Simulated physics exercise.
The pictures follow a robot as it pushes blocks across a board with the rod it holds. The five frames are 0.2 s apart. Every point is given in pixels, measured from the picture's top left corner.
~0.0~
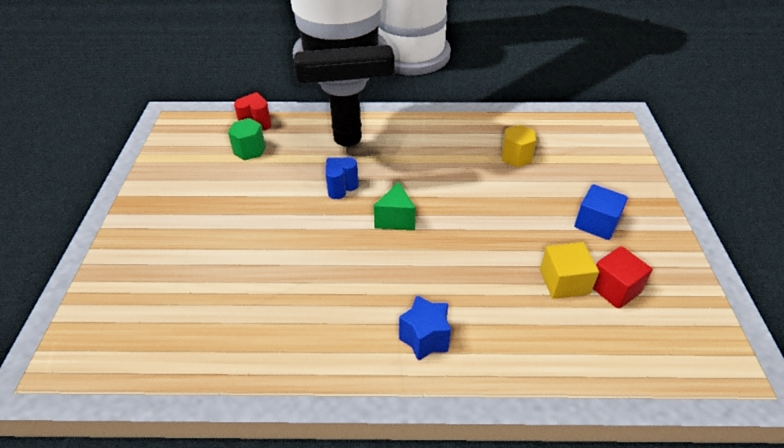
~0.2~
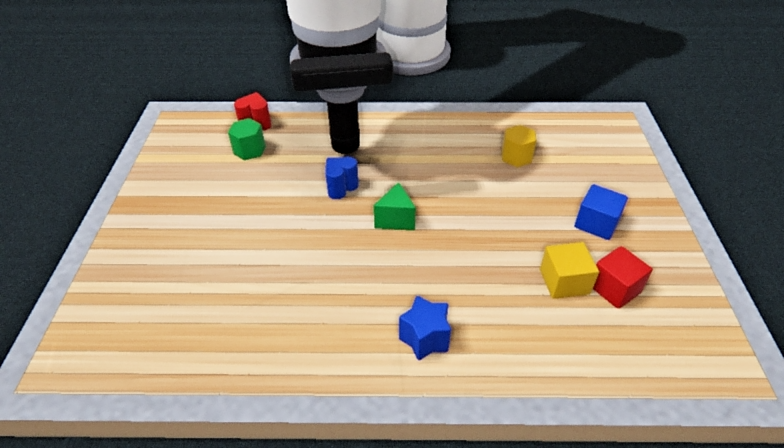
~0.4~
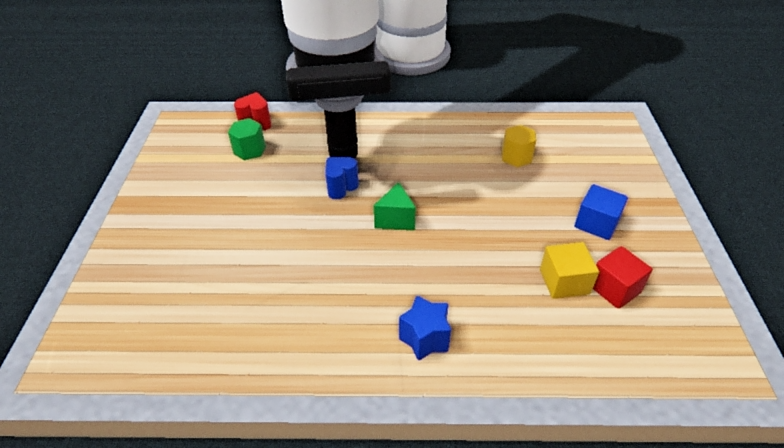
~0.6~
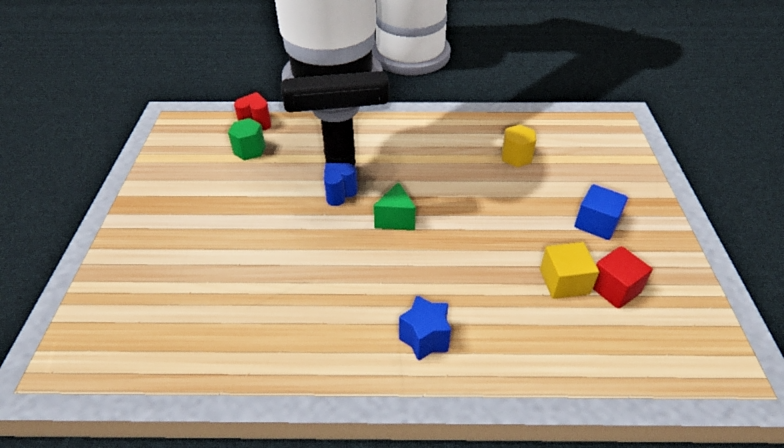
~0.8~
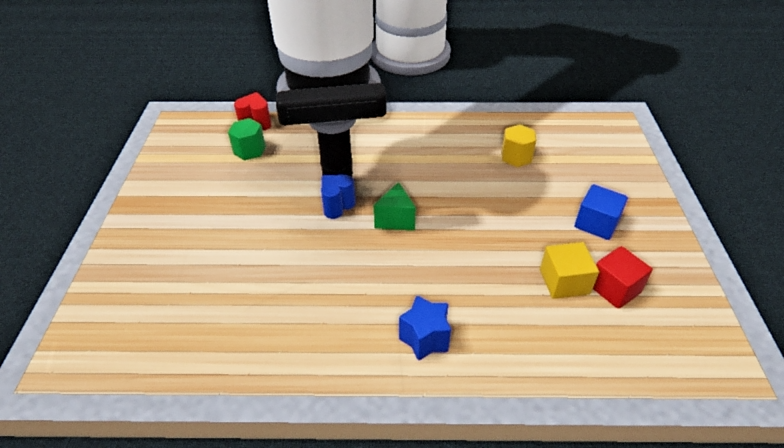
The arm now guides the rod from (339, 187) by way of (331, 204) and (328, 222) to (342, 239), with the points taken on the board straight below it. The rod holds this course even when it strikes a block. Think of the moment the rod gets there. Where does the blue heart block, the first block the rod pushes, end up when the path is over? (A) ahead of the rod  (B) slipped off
My pick is A.
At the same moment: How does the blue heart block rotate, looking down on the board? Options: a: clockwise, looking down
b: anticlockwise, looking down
a
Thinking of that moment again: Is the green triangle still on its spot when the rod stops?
I expect so.
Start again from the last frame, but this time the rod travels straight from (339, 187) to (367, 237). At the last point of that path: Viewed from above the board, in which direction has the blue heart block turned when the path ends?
Clockwise, looking down.
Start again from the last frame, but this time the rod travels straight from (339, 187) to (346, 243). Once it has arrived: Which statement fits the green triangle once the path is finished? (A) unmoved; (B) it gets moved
My pick is A.
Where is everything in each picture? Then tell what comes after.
The first picture shows rod's lower end (348, 139); blue heart block (339, 165); green triangle (396, 198).
The second picture shows rod (346, 146); blocks still.
The third picture shows rod (344, 155); blocks still.
The fourth picture shows rod (341, 165); blue heart block (338, 171).
The fifth picture shows rod (338, 176); blue heart block (335, 183); green triangle (396, 198).
On the path given first. Halfway along, rod (325, 202); blue heart block (327, 211), turned 15° anticlockwise.
At the end, rod (341, 228); blue heart block (334, 240), turned 20° clockwise; green triangle still.
